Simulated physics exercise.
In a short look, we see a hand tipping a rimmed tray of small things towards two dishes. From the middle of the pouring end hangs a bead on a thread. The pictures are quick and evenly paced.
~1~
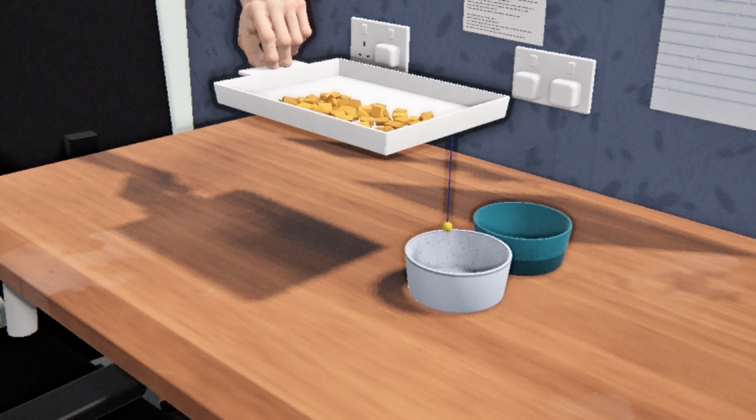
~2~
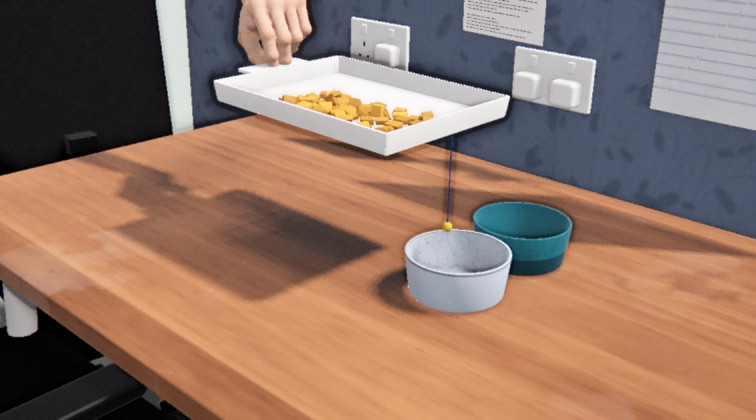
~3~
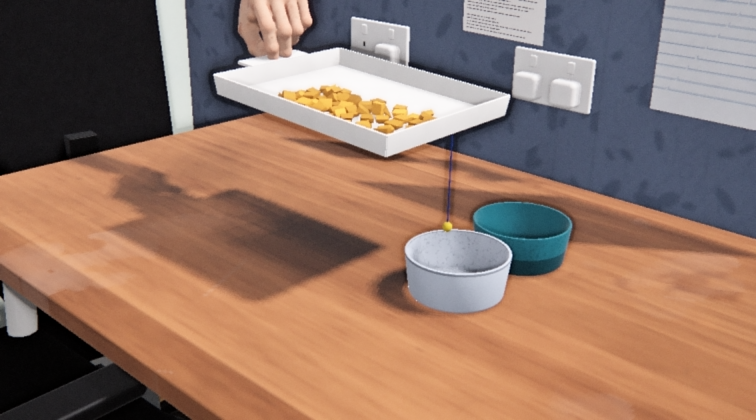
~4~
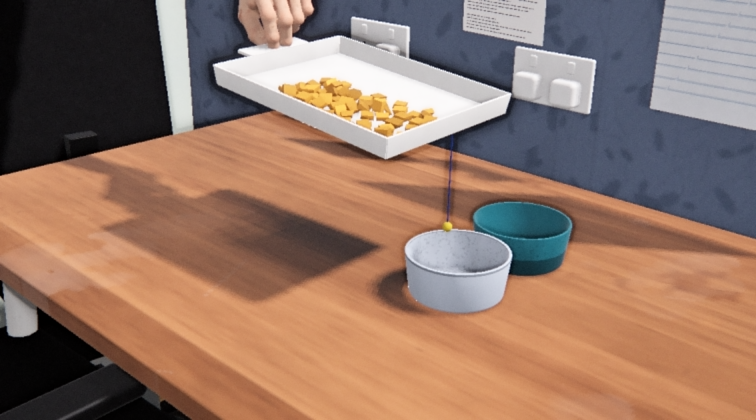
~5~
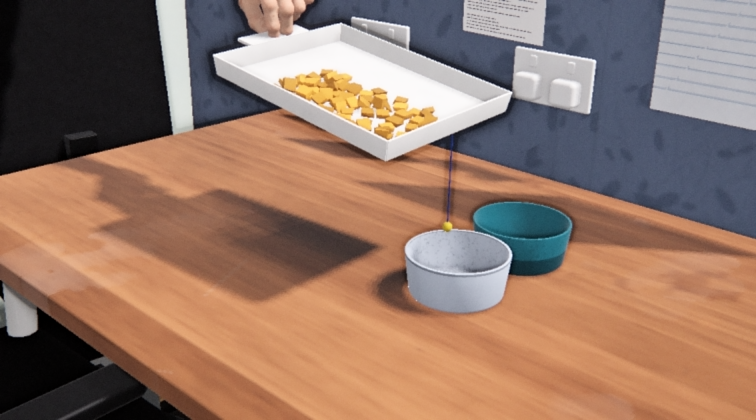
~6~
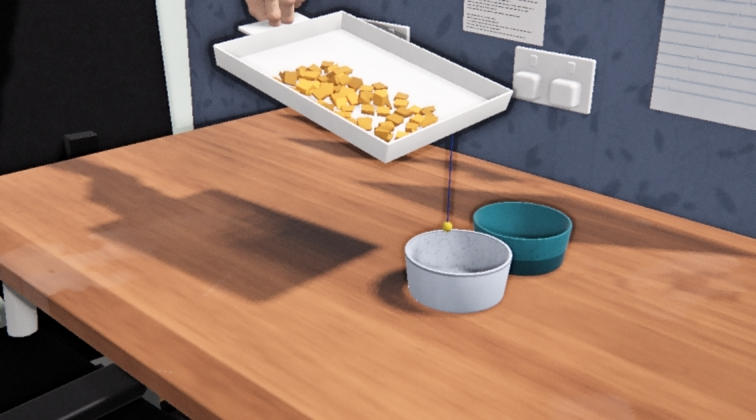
A white rimmed tray of small golden-brown crackers, held by a hand at its far end, gradually tilted toward the near side above a pale grey dish and a teal one, which stayed still.
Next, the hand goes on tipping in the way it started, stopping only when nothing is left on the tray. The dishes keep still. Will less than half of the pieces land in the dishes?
Yes, only a minority lands there.
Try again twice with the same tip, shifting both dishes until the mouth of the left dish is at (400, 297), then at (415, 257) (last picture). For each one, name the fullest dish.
Well, first the one further left, then the one further left.
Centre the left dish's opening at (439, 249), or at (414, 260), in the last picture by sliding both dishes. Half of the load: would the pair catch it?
In order, they'd catch a minor share, and next a major share.
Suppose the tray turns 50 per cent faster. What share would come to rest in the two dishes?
It would be around 20 per cent.
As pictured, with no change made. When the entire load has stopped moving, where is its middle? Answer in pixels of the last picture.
(410, 317).
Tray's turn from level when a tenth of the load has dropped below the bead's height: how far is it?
Angle: Approx. 80 degrees.
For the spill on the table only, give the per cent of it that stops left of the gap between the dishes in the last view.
Looks like close to 100 per cent of it.
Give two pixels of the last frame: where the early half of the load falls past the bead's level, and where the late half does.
Around (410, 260) at first; around (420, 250) after that.
Soon, tray tipped steeply; all on the tray.
A while on, tray tipped right over; most on the tray; about a quarter outside both.
Towards the end, tray tipped past a quarter turn; a small part in the left dish; most outside both.
Finally, tray tipped past a quarter turn; a small part in the left dish; none in the right dish; most outside both.
